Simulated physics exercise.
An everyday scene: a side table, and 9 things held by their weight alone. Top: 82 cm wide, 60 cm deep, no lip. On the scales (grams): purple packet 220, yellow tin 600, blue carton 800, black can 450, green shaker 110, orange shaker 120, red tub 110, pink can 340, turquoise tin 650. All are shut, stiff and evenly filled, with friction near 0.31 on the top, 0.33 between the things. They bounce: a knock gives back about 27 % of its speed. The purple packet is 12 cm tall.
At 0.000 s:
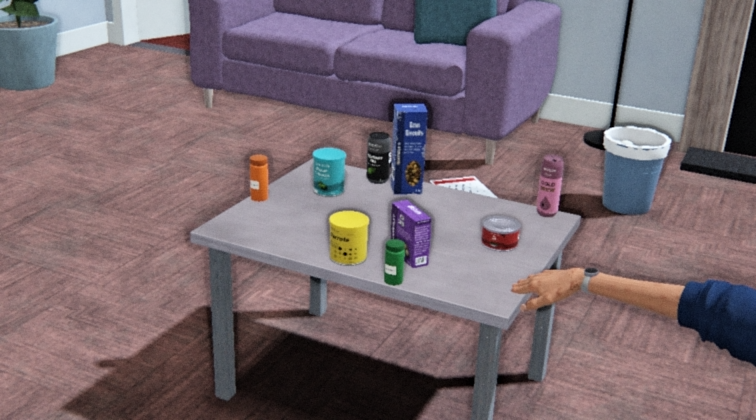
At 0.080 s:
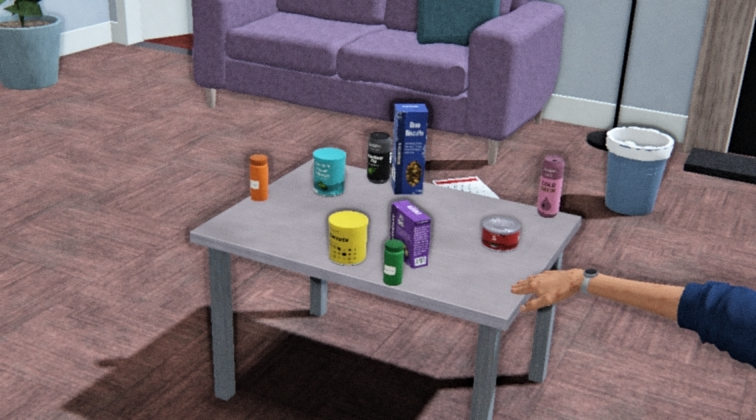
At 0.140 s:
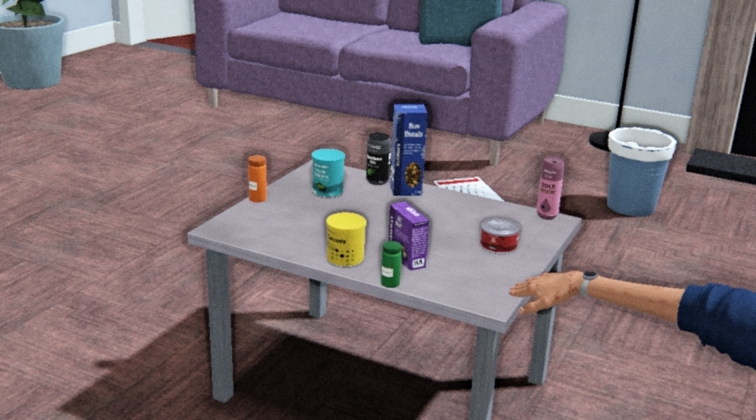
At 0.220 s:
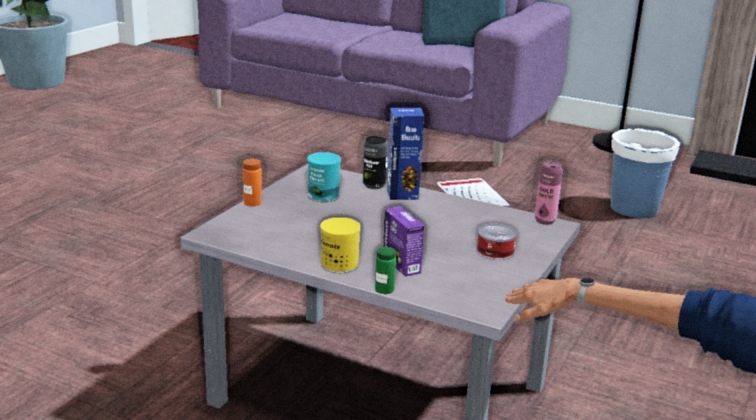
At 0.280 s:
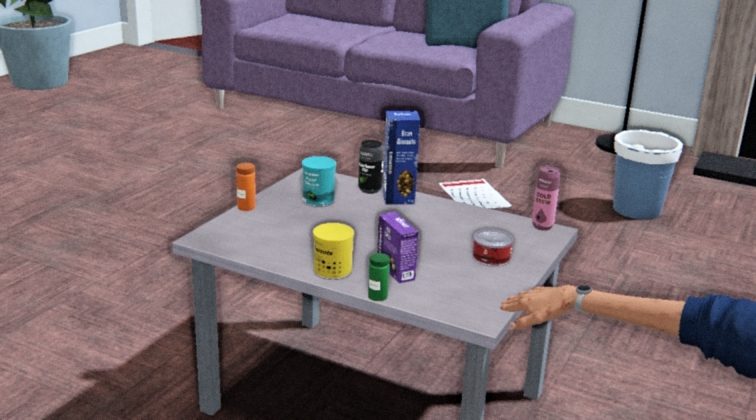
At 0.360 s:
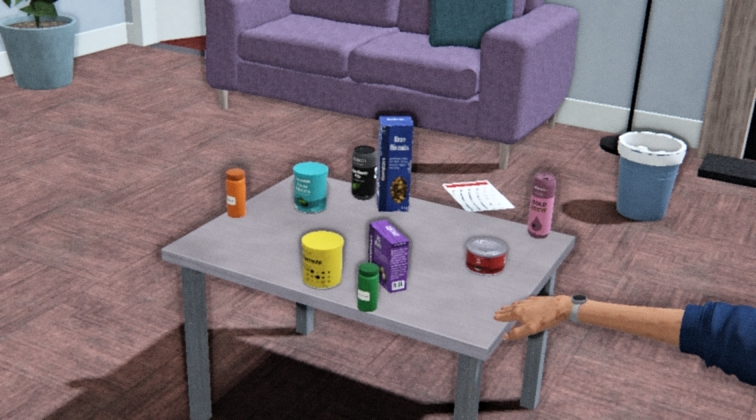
In a living room, a hand at the right edge of a small grey table crowded with closed cans, tins, shakers and cartons slid it a short way to the left, the items riding along upright.
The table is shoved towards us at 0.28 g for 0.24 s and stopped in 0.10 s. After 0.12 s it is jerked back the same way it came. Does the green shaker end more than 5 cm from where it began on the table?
The green shaker leaves its spot.
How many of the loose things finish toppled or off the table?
1 of them.
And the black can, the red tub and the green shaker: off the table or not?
The black can is still on the table; the red tub is still on the table; the green shaker ends off the table.
After 0.46 s, table 11 cm from its start; green shaker now off the table; pink can moved 4 cm; orange shaker moved 4 cm.
After 0.86 s, pink can moved 2 cm; black can moved 2 cm; orange shaker moved 2 cm.
After 0.96 s, things are still on the move.
In the end (1.5 s), off the table, green shaker; the other 8 under 5 cm from the start.
